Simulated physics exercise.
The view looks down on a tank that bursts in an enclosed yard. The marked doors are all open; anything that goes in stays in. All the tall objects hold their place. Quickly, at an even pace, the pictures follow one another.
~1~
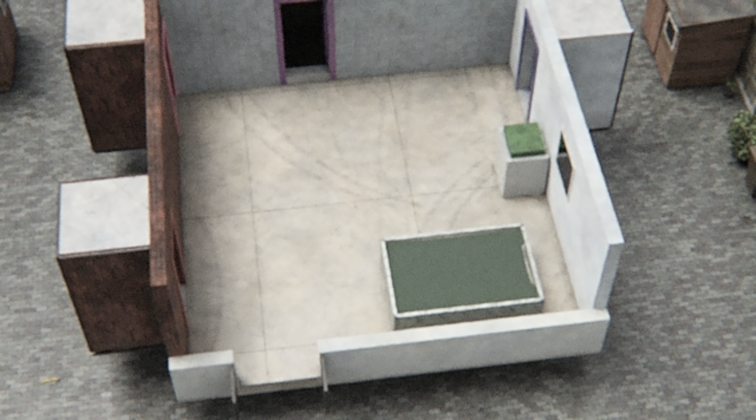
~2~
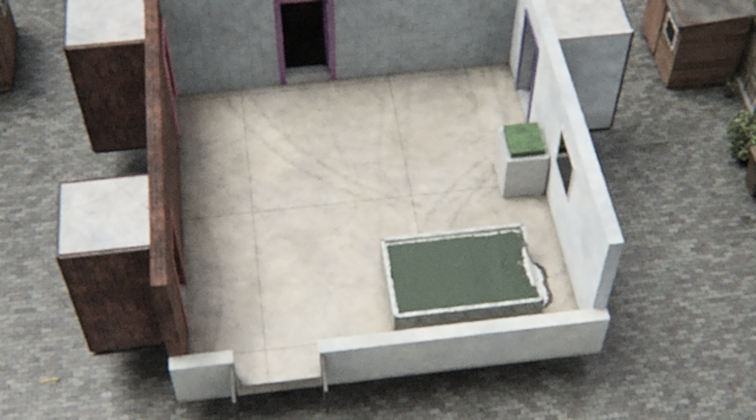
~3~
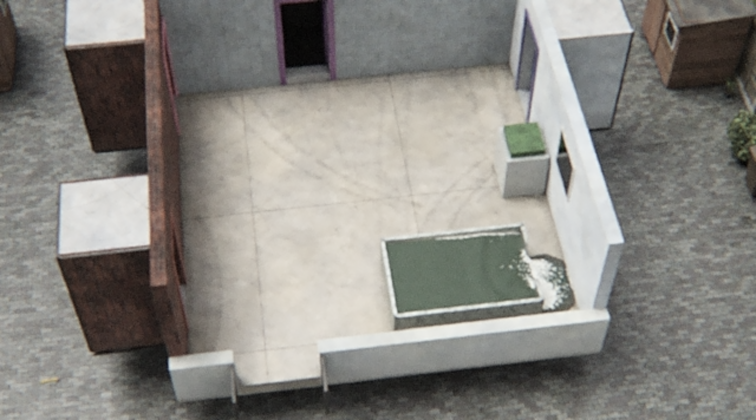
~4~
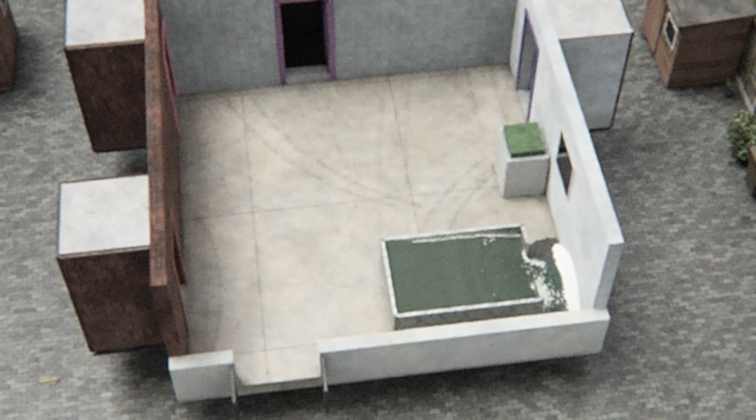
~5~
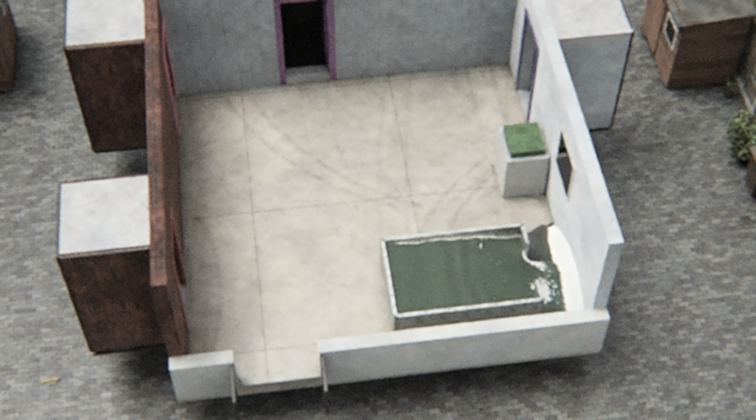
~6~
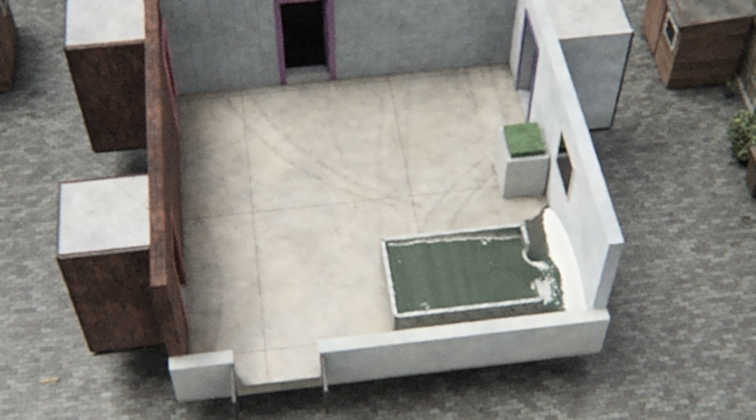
The clip opens on a high view of a walled yard, where a low tank of dark green water sits whole and still near the front wall. The tank's right end bursts and water pours out, churning white against the right wall, then creeps a little way back along it.
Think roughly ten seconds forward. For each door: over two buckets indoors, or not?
At the end, the blue door will not top two buckets; the red door will top two buckets; the pink door will not top two buckets; the purple door will not top two buckets.
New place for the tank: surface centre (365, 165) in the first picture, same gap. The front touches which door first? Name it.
It's the one in blue that comes first.
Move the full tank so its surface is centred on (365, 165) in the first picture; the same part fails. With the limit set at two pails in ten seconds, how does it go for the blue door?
Well, in that setup the blue door tops the threshold.
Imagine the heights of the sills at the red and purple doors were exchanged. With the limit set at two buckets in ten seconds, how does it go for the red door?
After the swap, red ends up short.
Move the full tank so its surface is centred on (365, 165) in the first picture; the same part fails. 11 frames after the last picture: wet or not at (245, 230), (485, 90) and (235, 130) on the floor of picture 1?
In order: Untouched, submerged, untouched.
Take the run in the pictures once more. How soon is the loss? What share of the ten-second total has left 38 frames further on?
Some 40 per cent.
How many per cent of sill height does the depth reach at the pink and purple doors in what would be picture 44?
Approx. 40 % then 10 %.
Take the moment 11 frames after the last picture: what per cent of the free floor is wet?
I'd say 20 per cent.
A moment on, water covers 10 % of the floor; the blue door not reached, the red door not reached, the pink door not reached, the purple door not reached.
Next, water covers 20 % of the floor; the blue door not reached, the red door not reached, the pink door not reached, the purple door not reached.
Then, water covers 50 % of the floor; the blue door not reached, the red door wet at the sill, nothing in, the pink door not reached, the purple door not reached.
Later, water covers 80 % of the floor; the blue door not reached, the red door far over two buckets in, the pink door wet at the sill, nothing in, the purple door wet at the sill, nothing in.
In the end, water covers 80 % of the floor; the blue door not reached, the red door far over two buckets in, the pink door under two buckets in, the purple door wet at the sill, nothing in.
